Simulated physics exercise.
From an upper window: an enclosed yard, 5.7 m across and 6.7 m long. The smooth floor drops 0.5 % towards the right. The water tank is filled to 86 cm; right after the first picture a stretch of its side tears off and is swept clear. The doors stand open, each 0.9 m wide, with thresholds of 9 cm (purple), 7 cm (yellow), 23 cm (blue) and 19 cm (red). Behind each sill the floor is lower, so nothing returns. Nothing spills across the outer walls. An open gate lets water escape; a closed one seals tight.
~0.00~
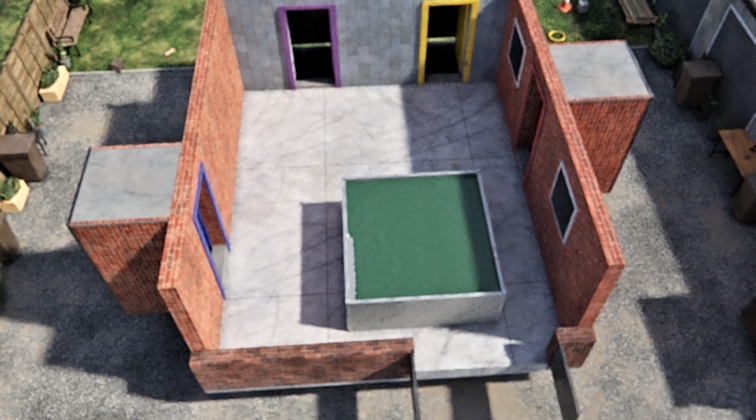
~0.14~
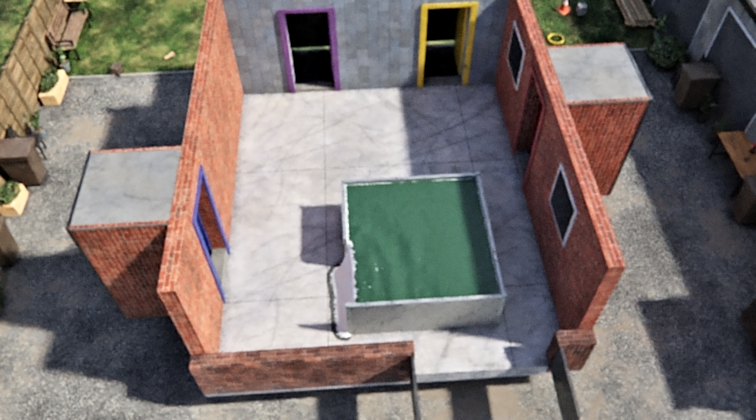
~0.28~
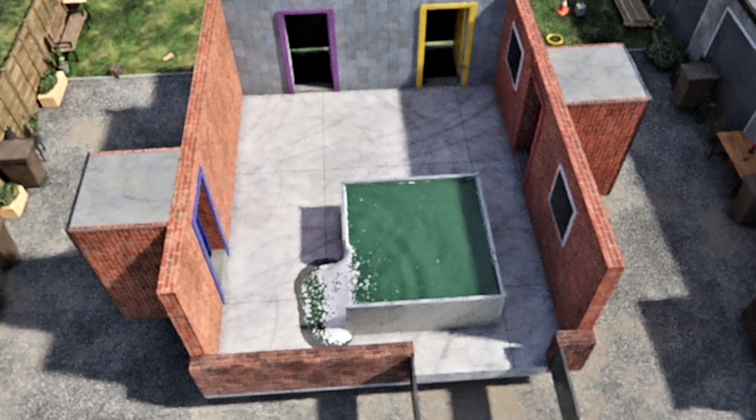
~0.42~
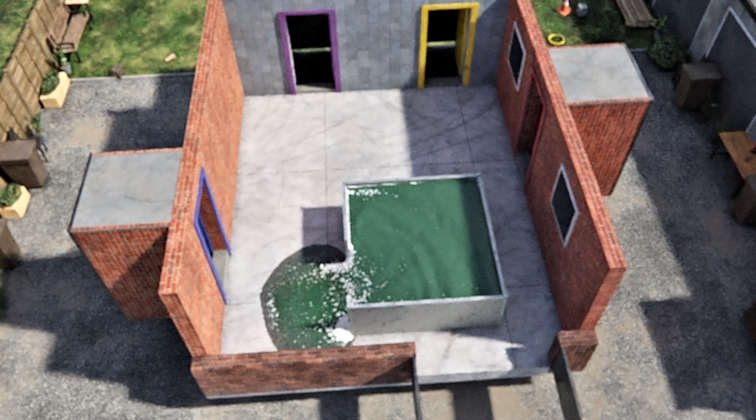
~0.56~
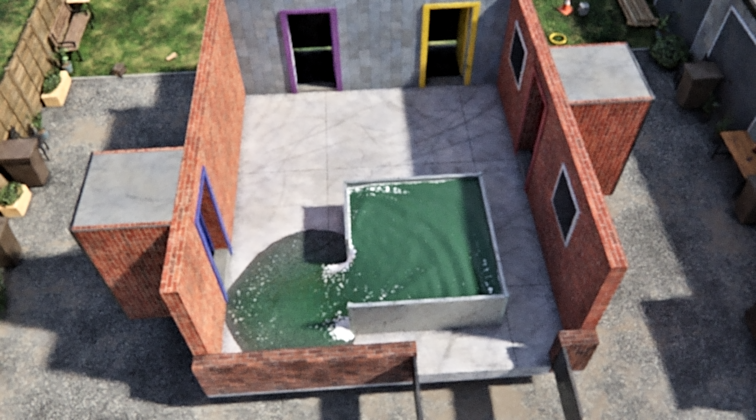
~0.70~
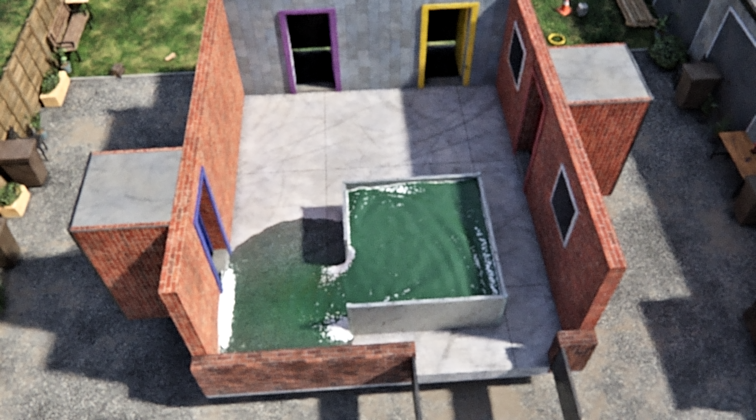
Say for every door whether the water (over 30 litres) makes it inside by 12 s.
Door by door: At the purple door it passes the limit; at the yellow door it exceeds the limit; at the blue door it passes the limit; at the red door it stays under the limit.
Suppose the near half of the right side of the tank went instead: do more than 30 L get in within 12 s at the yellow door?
Against that limit: Yellow above.
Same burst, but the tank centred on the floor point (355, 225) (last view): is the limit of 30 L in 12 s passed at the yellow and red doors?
Then: Yellow past it, red under.
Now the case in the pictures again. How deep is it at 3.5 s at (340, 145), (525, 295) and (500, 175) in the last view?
In that order: 4, 0 and 0 cm.
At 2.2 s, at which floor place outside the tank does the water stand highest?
Around (266, 321).
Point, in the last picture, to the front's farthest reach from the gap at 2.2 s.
Near (244, 112).
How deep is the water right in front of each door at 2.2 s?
In cm: Purple 0, yellow 0, blue 46, red 0.
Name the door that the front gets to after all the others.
The red one.
After 1.4 s water covers 20 % of the floor and is deepest (71 cm) near (231, 362); purple door not reached, yellow door not reached, blue door 42 cm at the sill, 37 L in, red door not reached.
After 2.2 s water covers 30 % of the floor and is deepest (56 cm) near (266, 321); purple door not reached, yellow door not reached, blue door 46 cm at the sill, 131 L in, red door not reached.
After 3.5 s water covers 60 % of the floor and is deepest (38 cm) near (233, 342); purple door 27 cm at the sill, 15 L in, yellow door not reached, blue door 33 cm at the sill, 234 L in, red door not reached.
After 7.0 s water covers 95 % of the floor and is deepest (26 cm) near (495, 99); purple door 20 cm at the sill, 236 L in, yellow door 9 cm at the sill, 6 L in, blue door 18 cm at the sill, 276 L in, red door 10 cm at the sill, 0 L in.
After 12.0 s water covers 100 % of the floor and is deepest (18 cm) near (559, 342); purple door 14 cm at the sill, 322 L in, yellow door 14 cm at the sill, 126 L in, blue door 9 cm at the sill, 276 L in, red door 10 cm at the sill, 0 L in.
